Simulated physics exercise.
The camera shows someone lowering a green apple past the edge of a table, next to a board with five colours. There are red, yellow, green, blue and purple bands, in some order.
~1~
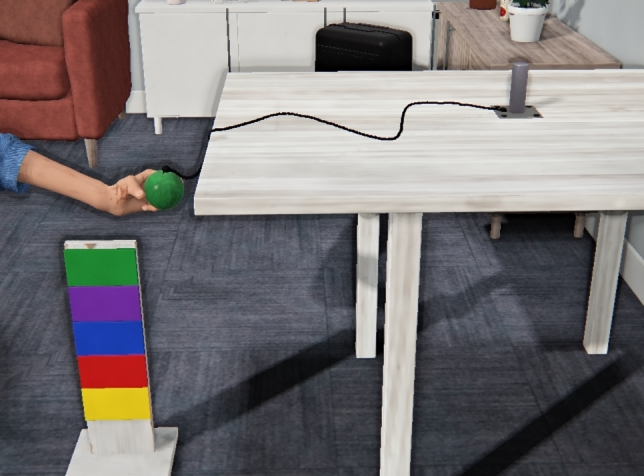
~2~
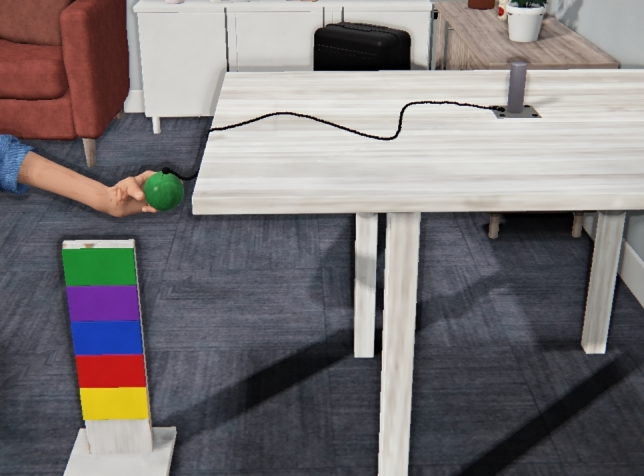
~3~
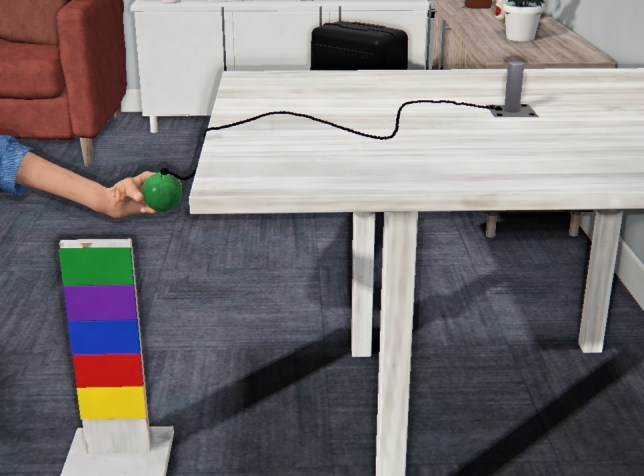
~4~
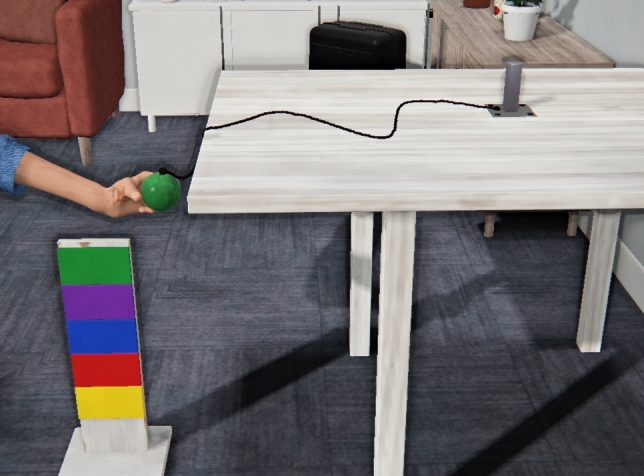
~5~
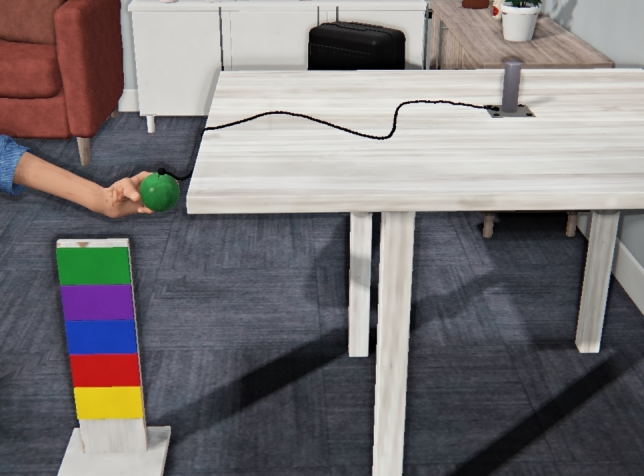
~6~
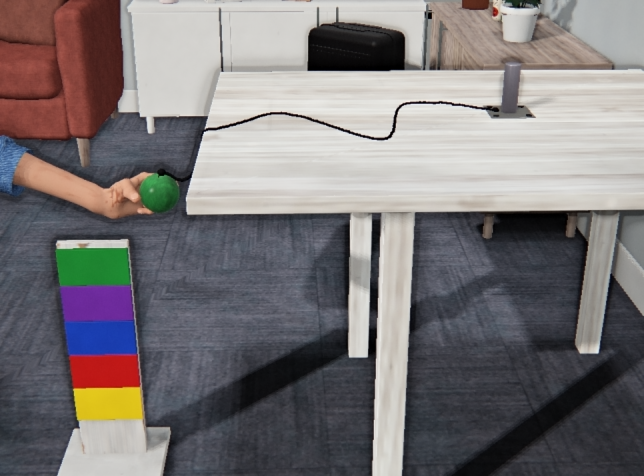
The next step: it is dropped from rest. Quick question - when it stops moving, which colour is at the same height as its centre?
I would say red.
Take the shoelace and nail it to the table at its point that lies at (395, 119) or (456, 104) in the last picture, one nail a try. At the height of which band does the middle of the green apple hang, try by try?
It would be blue; red.
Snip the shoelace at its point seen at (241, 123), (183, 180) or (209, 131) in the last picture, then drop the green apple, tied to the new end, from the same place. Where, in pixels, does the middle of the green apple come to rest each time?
I'd put it around (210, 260) for the first cut, (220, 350) for the second and (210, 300) for the third.
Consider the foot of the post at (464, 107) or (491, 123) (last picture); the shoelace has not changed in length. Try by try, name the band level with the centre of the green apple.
Try one - yellow; try two - yellow.
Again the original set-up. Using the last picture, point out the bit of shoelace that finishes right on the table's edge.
(330, 126), approximately.
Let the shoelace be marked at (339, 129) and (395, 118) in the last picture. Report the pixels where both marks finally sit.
They end up at (215, 127) and (343, 120).
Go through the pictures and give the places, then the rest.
Green apple (164, 190); green (101, 268); purple (105, 305); blue (109, 339); red (113, 373); yellow (116, 405), in the first frame.
Green apple (164, 191); shoelace through (460, 105) (402, 113) (378, 138) (310, 117) (236, 126), in the second frame.
Green apple (163, 192), in the third frame.
Green apple (161, 192); shoelace through (456, 104) (398, 112) (374, 137) (306, 116) (232, 124), in the fourth frame.
Green apple (160, 192), in the fifth frame.
Green apple (159, 193); shoelace through (454, 105) (396, 113) (373, 138) (304, 117) (231, 126), in the sixth frame.
Early on, apple near (207, 350); level with red.
Midway, apple near (219, 359); level with red.
Finally, apple near (218, 364); level with red. Its middle rests at the red band.
